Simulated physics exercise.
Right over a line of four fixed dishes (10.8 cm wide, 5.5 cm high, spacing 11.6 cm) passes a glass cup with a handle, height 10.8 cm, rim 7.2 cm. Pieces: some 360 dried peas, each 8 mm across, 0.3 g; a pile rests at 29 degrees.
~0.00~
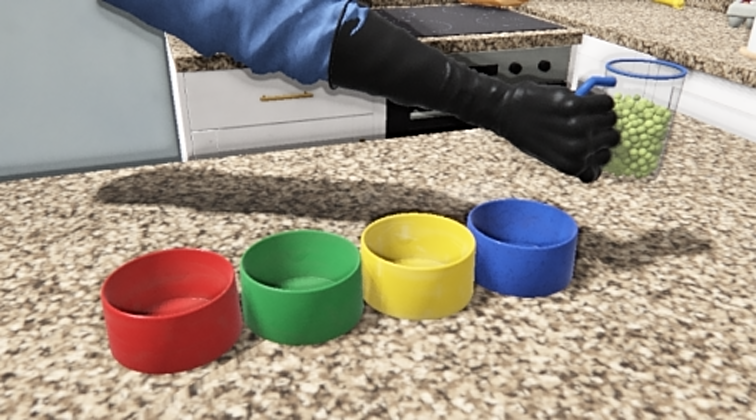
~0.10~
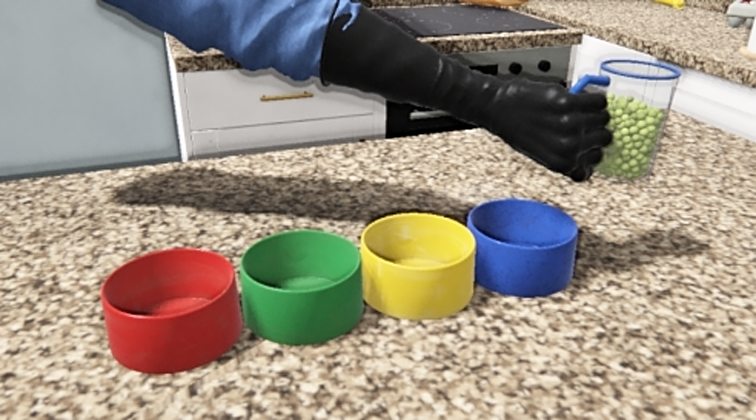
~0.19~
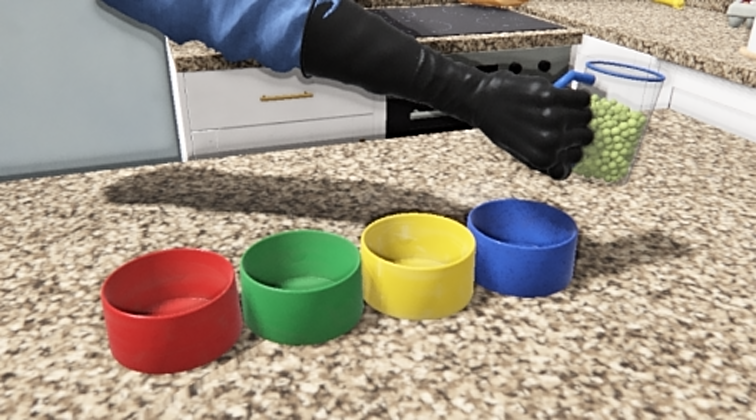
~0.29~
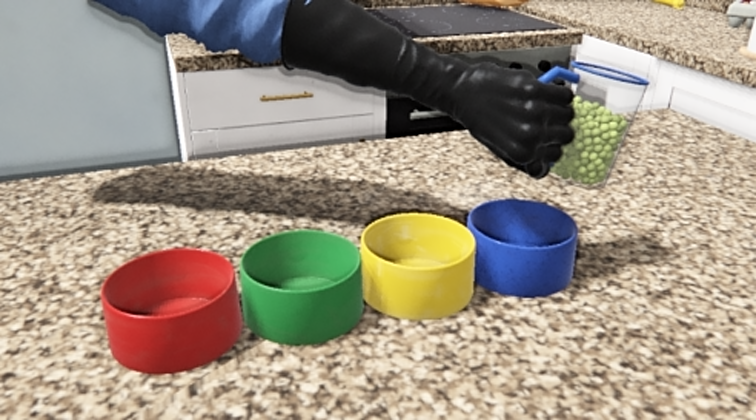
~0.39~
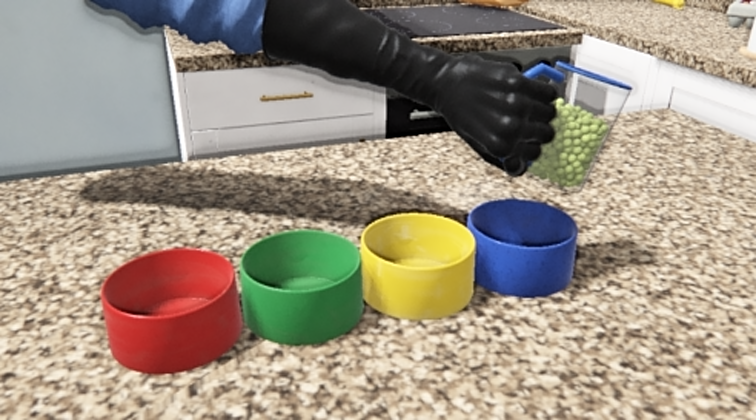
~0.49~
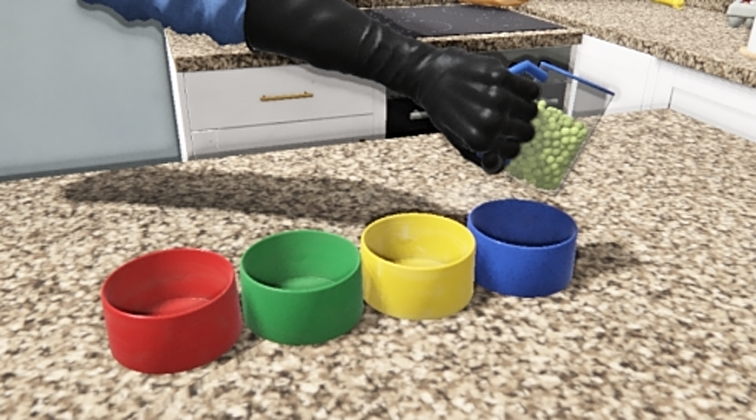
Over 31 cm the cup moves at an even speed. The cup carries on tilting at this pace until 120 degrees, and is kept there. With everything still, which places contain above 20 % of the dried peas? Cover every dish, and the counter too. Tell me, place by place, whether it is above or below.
In order: Red: Gets a fifth at most. Blue: Gets a fifth at most. Green: Gets a fifth at most. Yellow: Gets more than a fifth. Counter: Gets a fifth at most.
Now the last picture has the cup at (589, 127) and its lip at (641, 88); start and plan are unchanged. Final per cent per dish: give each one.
You'd end up with red at 0, blue at 10, green at 0 and yellow at 80.
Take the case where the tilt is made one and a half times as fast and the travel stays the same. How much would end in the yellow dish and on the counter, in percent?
In that case I'd put yellow at 100 and the counter at 0.
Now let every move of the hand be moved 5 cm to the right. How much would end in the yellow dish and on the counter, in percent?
Yellow: 80, counter: 10.
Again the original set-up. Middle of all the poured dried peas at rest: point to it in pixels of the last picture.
When it all comes to rest, the middle is near (422, 268).
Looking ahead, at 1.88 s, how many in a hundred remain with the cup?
95 %.
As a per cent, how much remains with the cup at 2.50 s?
Around 5 in a hundred.
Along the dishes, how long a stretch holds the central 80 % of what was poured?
Some 6 centimetres.
After 1.32 s, tilt 68 degrees; cup holds 100 %.
Then, at 1.88 s, tilt 98 degrees; cup holds 95 %.
Then, at 2.50 s, tilt 120 degrees; cup holds 5 %, yellow 95 %.
By 3.2 s all is still; red 0 %, blue 0 %, green 0 %, yellow 100 %, counter 0 %.
